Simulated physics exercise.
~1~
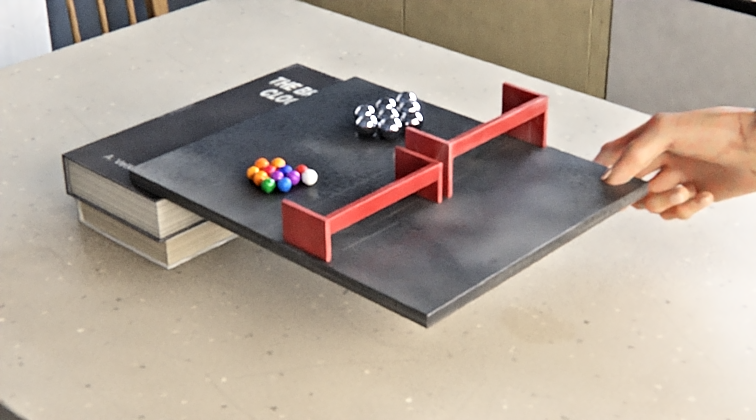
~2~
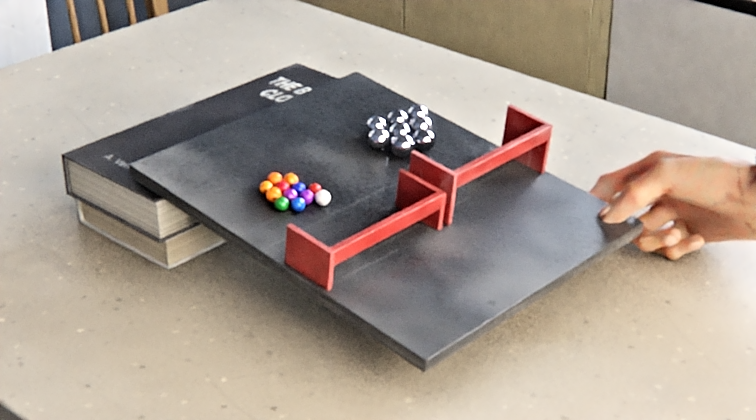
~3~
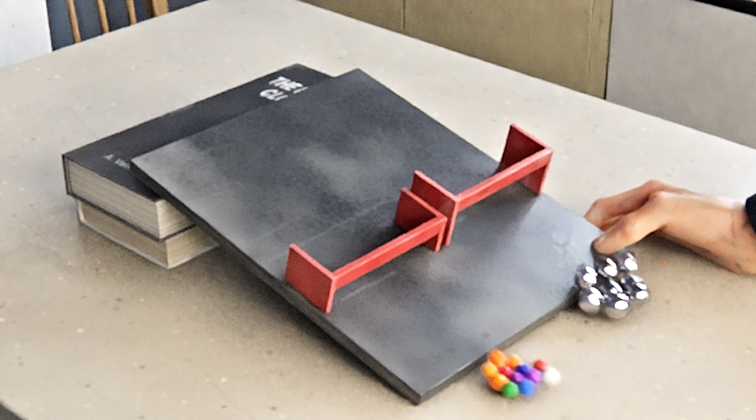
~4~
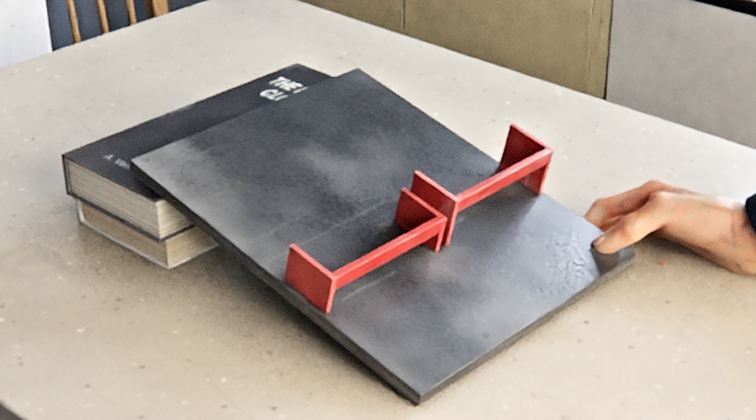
A hand at the right holds one end of a dark board whose other end rests on two stacked books on a pale speckled table, seen from above at an angle. Two red barriers stand across the board, with a cluster of small multicoloured balls nearer the viewer and a cluster of shiny silver and black balls farther back. The hand lowers its end, and the board tilts into a ramp. Both clusters travel down past the red barriers to the lower edge. Finally the balls are out of sight, while the hand stays at the sloping board.
